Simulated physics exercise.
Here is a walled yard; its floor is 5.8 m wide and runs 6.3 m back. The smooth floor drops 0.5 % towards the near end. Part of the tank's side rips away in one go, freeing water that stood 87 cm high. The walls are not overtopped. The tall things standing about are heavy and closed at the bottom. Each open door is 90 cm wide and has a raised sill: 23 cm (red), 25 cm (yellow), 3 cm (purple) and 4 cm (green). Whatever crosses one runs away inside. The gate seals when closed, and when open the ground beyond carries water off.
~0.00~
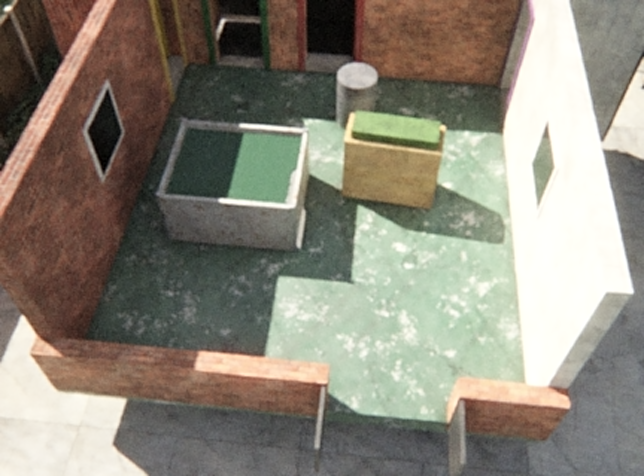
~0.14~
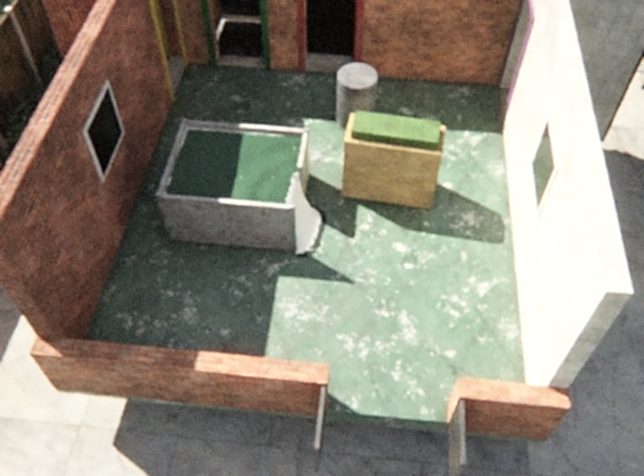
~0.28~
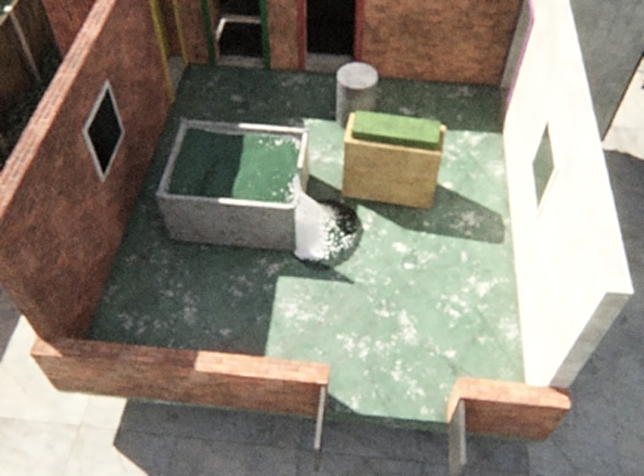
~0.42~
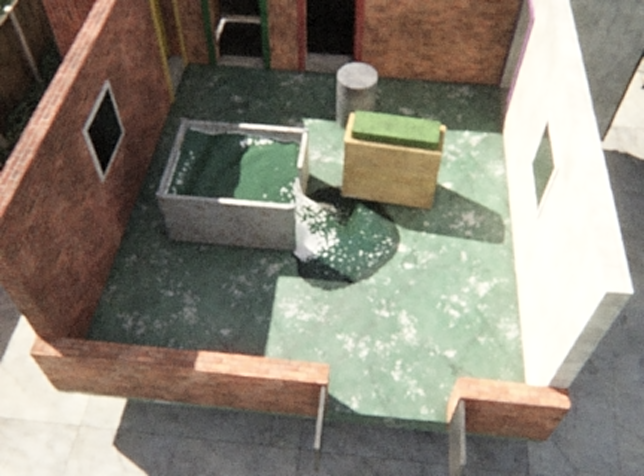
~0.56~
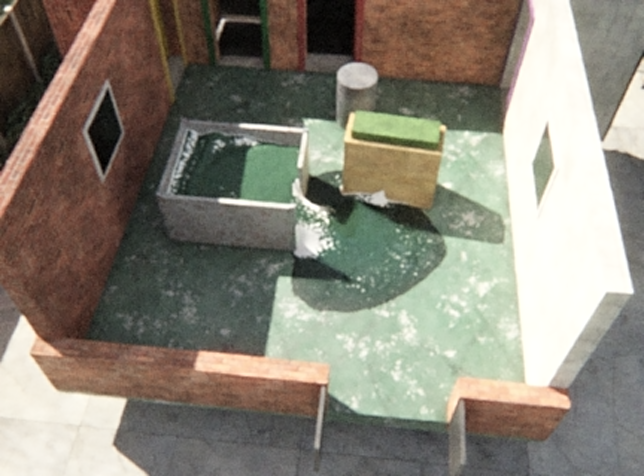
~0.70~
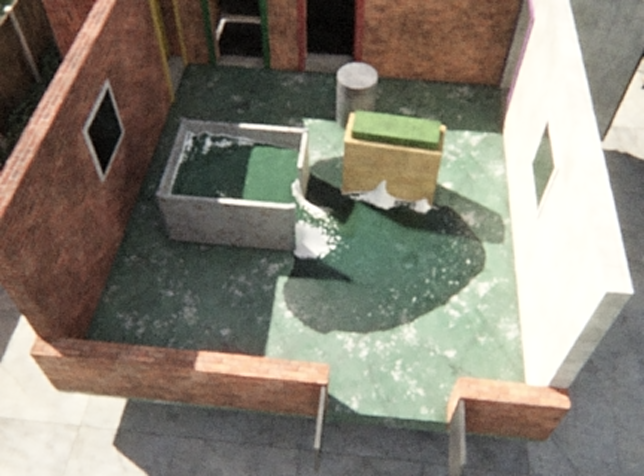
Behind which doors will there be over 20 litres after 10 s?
The water let in: At the red door it stays under the limit; at the yellow door it does not reach the limit; at the purple door it goes over the limit; at the green door it does not reach the limit.
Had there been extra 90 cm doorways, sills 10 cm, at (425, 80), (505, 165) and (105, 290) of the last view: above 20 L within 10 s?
In that order: Below, not over, below.
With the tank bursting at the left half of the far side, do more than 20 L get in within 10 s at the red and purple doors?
Against that limit: Red below, purple above.
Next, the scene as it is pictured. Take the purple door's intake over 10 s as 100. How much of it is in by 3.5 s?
Some 0 per cent by then.
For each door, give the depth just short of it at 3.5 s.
Depths in cm: Red 1, yellow 0, purple 4, green 0.
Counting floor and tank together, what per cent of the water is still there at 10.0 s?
Some 78 per cent remains.
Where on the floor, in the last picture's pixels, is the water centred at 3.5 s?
At about (368, 246).
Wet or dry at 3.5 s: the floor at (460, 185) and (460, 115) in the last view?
In that order: Flooded, flooded.
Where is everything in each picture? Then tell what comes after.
The tank at (236, 165) is whole and still, 87 cm deep, in the first picture.
The front is at (299, 254), 0.5 m from the gap at (295, 212); 0.2 m2 of floor is under water; 87 cm left at the back of the tank, in the second picture.
Water pours out at (296, 215) and has run 0.9 m, to (356, 224); typically 12 cm deep outside, 87 cm at the tank's back, in the third picture.
The front is at (395, 243), 1.5 m from the gap at (296, 216); 1.9 m2 of floor is under water; 82 cm left at the back of the tank, in the fourth picture.
Water pours out at (296, 216) and has run 2.2 m, to (439, 253); typically 6 cm deep outside, 74 cm at the tank's back, in the fifth picture.
The front is at (477, 266), 2.7 m from the gap at (296, 216); 5.2 m2 of floor is under water; 76 cm left at the back of the tank, in the sixth picture.
After 1.4 s water covers 30 % of the floor and is deepest (40 cm) near (512, 240); red door not reached, yellow door not reached, purple door not reached, green door not reached.
After 2.2 s water covers 35 % of the floor and is deepest (40 cm) near (526, 398); red door not reached, yellow door not reached, purple door not reached, green door not reached.
After 3.5 s water covers 45 % of the floor and is deepest (30 cm) near (527, 412); red door not reached, yellow door not reached, purple door 4 cm at the sill, 1 L in, green door not reached.
After 6.0 s water covers 80 % of the floor and is deepest (16 cm) near (527, 412); red door 4 cm at the sill, 0 L in, yellow door not reached, purple door 5 cm at the sill, 24 L in, green door 2 cm at the sill, 0 L in.
After 10.0 s water covers 95 % of the floor and is deepest (8 cm) near (171, 376); red door 3 cm at the sill, 0 L in, yellow door 7 cm at the sill, 0 L in, purple door 6 cm at the sill, 61 L in, green door 3 cm at the sill, 0 L in.
